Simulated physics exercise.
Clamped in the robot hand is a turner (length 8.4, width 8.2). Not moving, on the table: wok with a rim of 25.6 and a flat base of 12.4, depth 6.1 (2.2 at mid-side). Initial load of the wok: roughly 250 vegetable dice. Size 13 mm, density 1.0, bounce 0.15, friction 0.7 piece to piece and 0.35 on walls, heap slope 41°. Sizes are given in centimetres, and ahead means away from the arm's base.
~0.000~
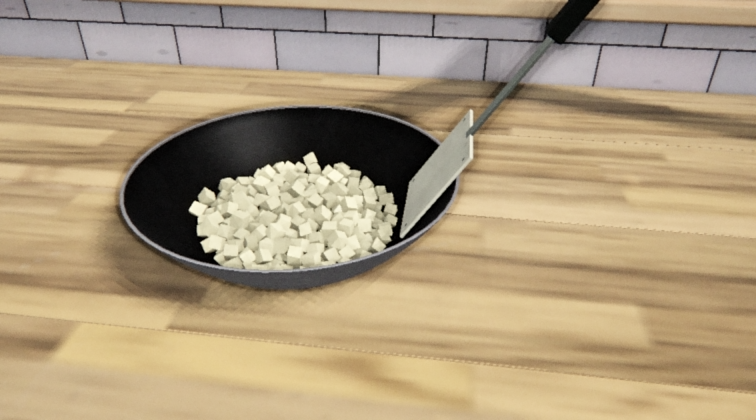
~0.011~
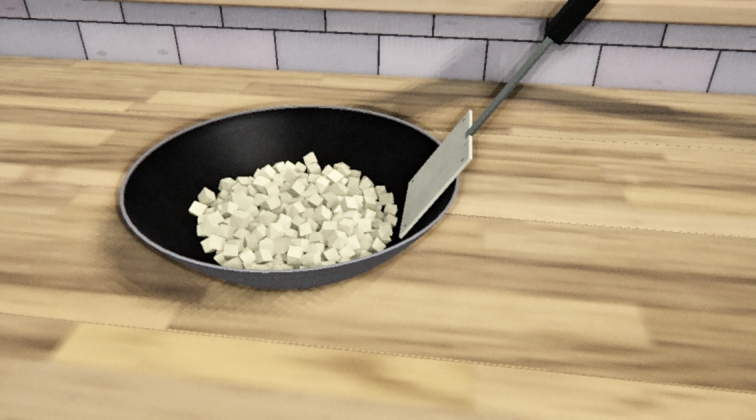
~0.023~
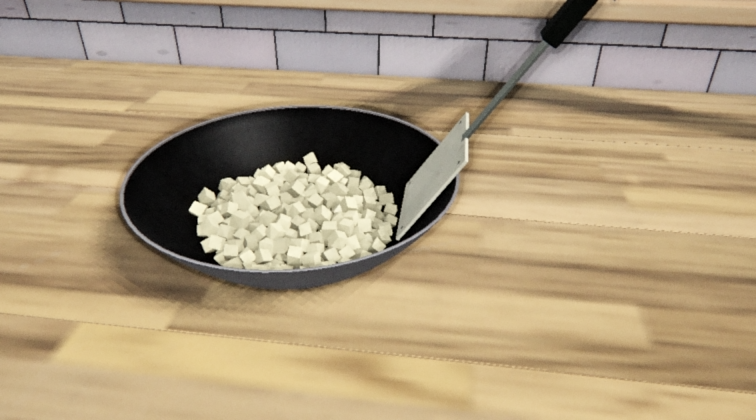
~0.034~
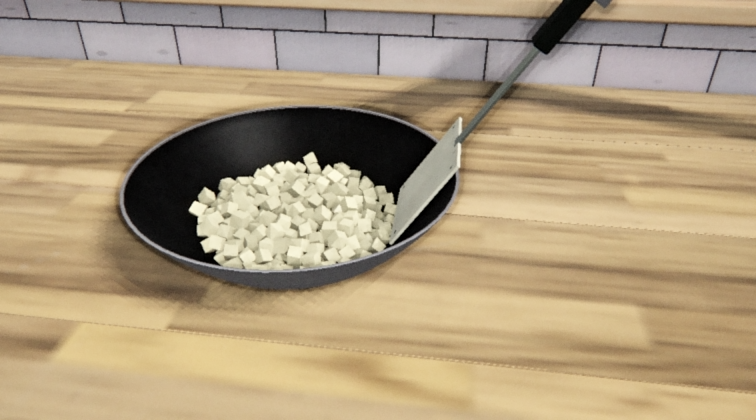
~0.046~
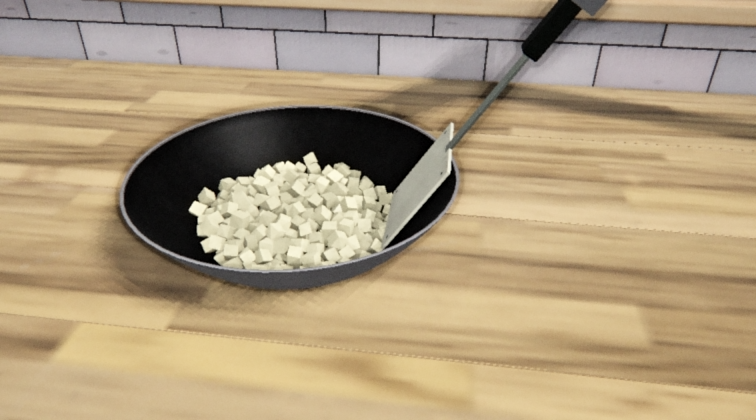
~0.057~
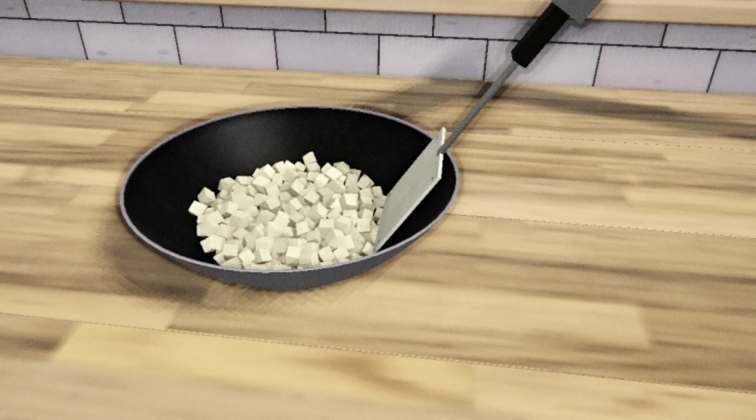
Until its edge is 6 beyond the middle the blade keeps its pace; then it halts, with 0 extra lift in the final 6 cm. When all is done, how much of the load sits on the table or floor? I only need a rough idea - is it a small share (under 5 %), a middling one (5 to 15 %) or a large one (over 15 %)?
A middling one, 5 to 15 %.
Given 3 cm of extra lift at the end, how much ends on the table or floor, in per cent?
It comes to near 15 percent.
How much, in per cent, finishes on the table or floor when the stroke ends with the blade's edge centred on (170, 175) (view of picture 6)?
Close to 55 per cent finishes on the table or floor.
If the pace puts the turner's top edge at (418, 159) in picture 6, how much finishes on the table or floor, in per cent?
My guess is around 30 percent.
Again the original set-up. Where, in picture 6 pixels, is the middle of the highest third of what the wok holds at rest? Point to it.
Somewhere near (190, 172) in the last picture.
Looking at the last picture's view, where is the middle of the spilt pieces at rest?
(119, 223) or thereabouts.
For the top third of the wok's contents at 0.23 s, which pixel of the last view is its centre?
I'd put it close to (190, 183).
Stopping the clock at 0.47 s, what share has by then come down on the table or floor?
Roughly 8 percent.
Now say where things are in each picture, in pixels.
Turner top edge at (471, 132), sloping 57°; upper third of the load around (289, 204), from x 200 to 390, top at y 160; 246 in the wok, in the first picture.
Turner top edge at (471, 132), sloping 57°; upper third of the load around (289, 204), from x 200 to 390, top at y 160, in the second picture.
Turner top edge at (467, 135), sloping 57°; upper third of the load around (289, 204), from x 200 to 390, top at y 160, in the third picture.
Turner top edge at (460, 140), sloping 57°; upper third of the load around (289, 204), from x 200 to 390, top at y 160, in the fourth picture.
Turner top edge at (451, 146), sloping 57°; upper third of the load around (289, 204), from x 200 to 390, top at y 160, in the fifth picture.
Turner top edge at (442, 151), sloping 57°; upper third of the load around (292, 204), from x 200 to 380, top at y 160; 246 in the wok, in the sixth picture.
After 0.14 s, sloping 57°, highest piece 11 above the table; 244 in the wok, 2 on the blade or in flight.
After 0.23 s, sloping 57°, highest piece 19 above the table; 244 in the wok, 2 on the blade or in flight.
After 0.47 s, sloping 57°, highest piece 7 above the table; 224 in the wok, 20 on the table or floor, 2 on the blade or in flight.
After 1.52 s, sloping 57°, highest piece 7 above the table; 224 in the wok, 22 on the table or floor.
At rest, 224 in the wok, 22 on the table or floor. That is 9 % on the table or floor.
